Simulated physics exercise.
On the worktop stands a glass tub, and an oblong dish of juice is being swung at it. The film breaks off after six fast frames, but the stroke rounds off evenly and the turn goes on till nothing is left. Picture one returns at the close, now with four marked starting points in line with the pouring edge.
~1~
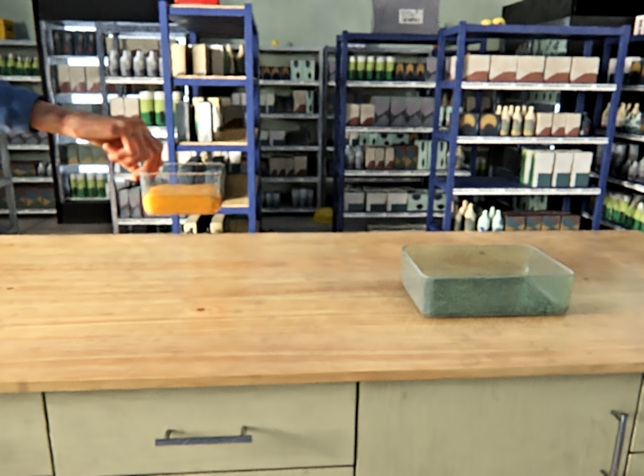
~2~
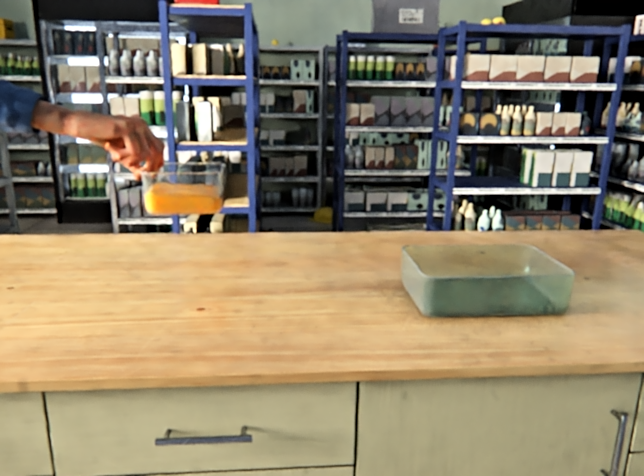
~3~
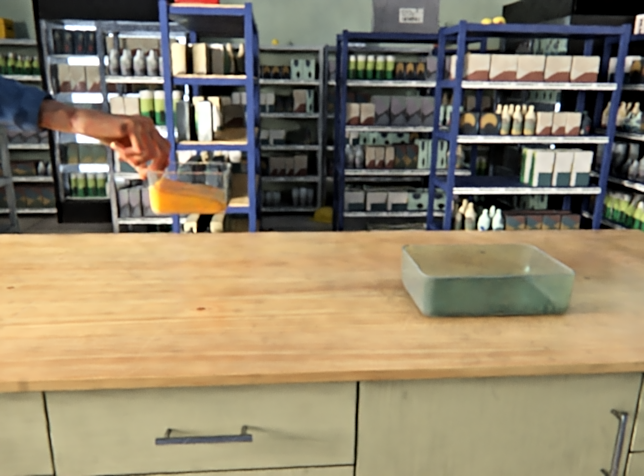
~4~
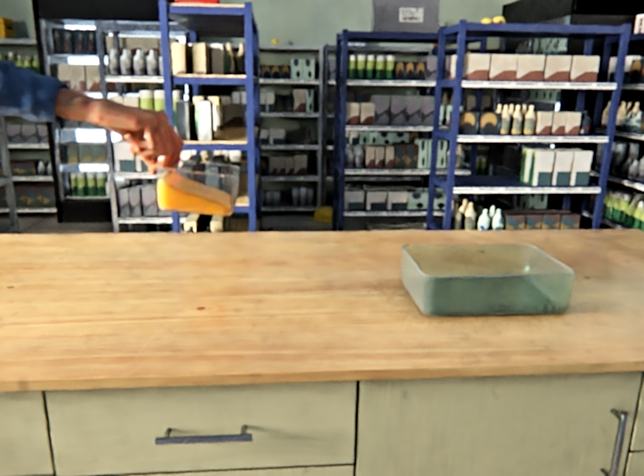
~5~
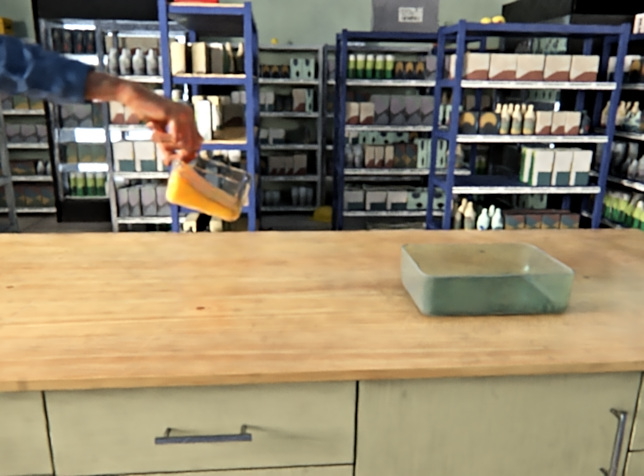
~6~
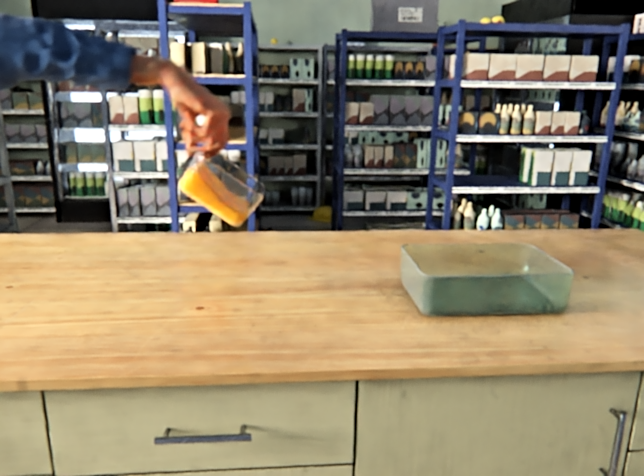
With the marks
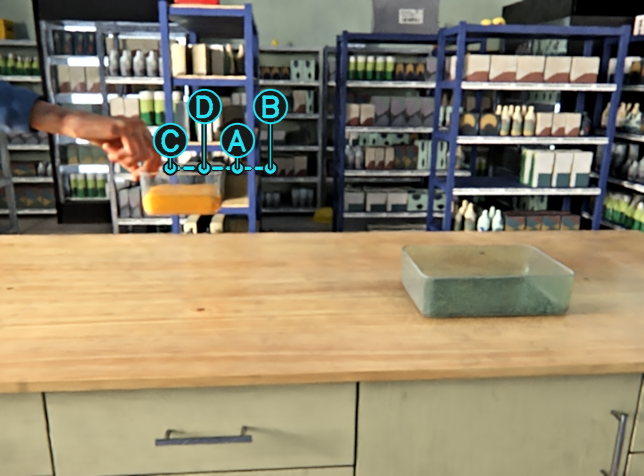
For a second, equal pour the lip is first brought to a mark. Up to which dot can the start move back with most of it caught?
I would pick spot B.
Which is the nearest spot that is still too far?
A.
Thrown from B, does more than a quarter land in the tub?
Yes.
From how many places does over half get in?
One of the four.
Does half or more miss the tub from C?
Yes, it does.
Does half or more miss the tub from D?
Yes, it does.
In cyan, A at (237, 168); B at (270, 168); C at (170, 168); D at (204, 168).
If A is chosen, about 4 % lands in the tub, 90 % falls short and 6 % goes beside or beyond.
If B is chosen, about 76 % lands in the tub, 14 % falls short and 10 % goes beside or beyond.
If C is chosen, about 0 % lands in the tub, 100 % falls short.
If D is chosen, about 0 % lands in the tub, 97 % falls short and 3 % goes beside or beyond.
